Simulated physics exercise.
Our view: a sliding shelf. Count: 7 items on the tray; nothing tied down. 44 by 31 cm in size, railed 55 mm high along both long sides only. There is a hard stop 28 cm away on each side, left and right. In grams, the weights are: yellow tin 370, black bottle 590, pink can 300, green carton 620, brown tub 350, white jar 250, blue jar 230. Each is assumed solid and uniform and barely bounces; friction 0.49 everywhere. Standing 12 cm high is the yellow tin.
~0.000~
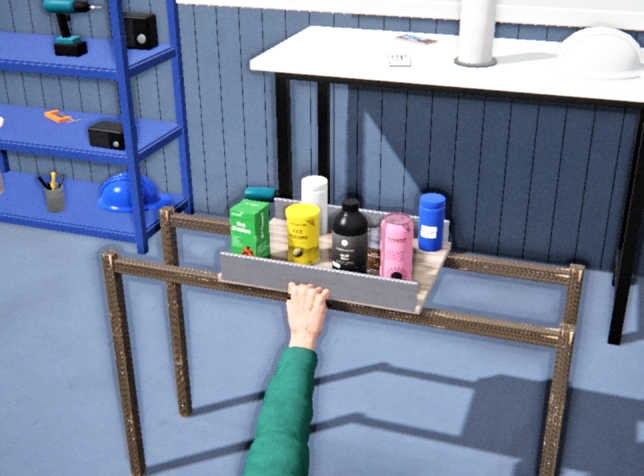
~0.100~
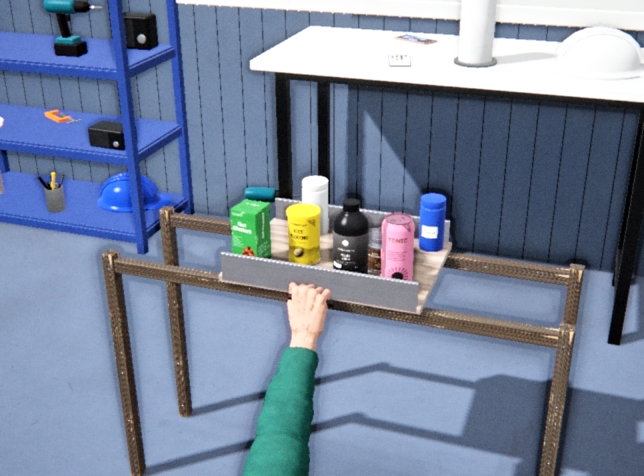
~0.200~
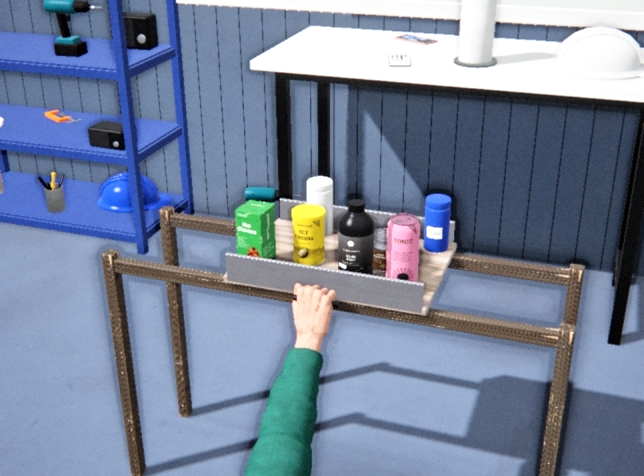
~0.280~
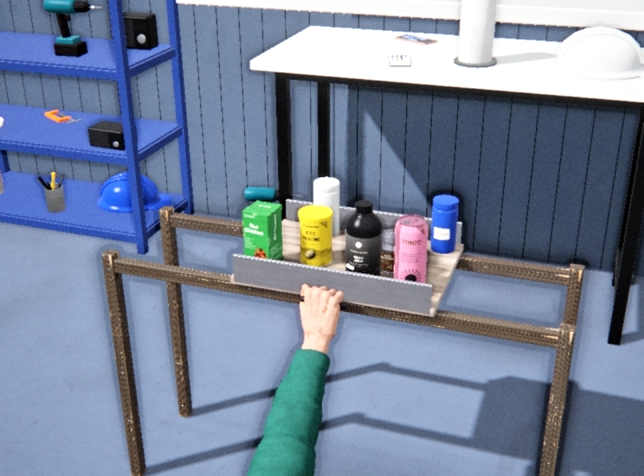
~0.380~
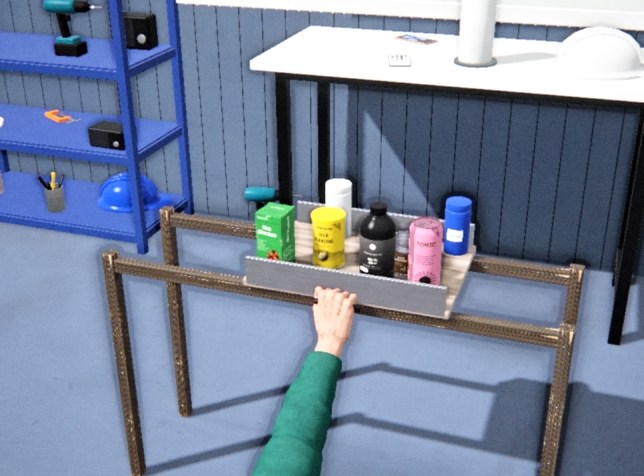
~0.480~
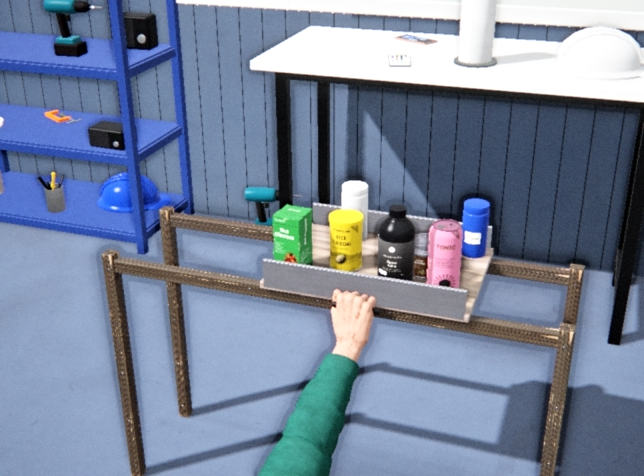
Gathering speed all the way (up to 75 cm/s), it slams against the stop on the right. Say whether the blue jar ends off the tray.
I'd say the blue jar is no longer on the tray once things stop.
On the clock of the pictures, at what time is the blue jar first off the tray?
Somewhere about 0.9 s.
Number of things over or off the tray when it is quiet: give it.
The number here is 2.
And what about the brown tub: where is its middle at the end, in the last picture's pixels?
Rest position, about (531, 271) px.
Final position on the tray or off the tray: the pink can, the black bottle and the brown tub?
When everything stops, the pink can is out of bounds, the black bottle is still in bounds, and the brown tub is still in bounds.
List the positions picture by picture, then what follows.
Tray midway; blue jar (431, 223); yellow tin (303, 235), in the first picture.
Tray midway; pink can (397, 255); green carton (252, 236), in the second picture.
Tray 1 cm right; white jar (320, 207), in the third picture.
Tray 3 cm right; yellow tin (316, 237); black bottle (364, 245), in the fourth picture.
Tray 6 cm right; pink can (425, 259); green carton (276, 240), in the fifth picture.
Tray 10 cm right; blue jar (475, 229), in the sixth picture.
After 0.88 s, tray 28 cm right; blue jar now off the tray; pink can 15° off upright; white jar 10° off upright.
After 1.08 s, tray 28 cm right; pink can now off the tray; white jar 23° off upright; green carton 4° off upright.
After 1.28 s, tray 28 cm right; white jar 24° off upright; black bottle moved 4 cm; green carton moved 4 cm.
After 1.48 s, tray 28 cm right; white jar 23° off upright; brown tub moved 5 cm; green carton moved 4 cm.
In the end (2.6 s), off the tray, pink can and blue jar; the other 5 under 5 cm from the start.
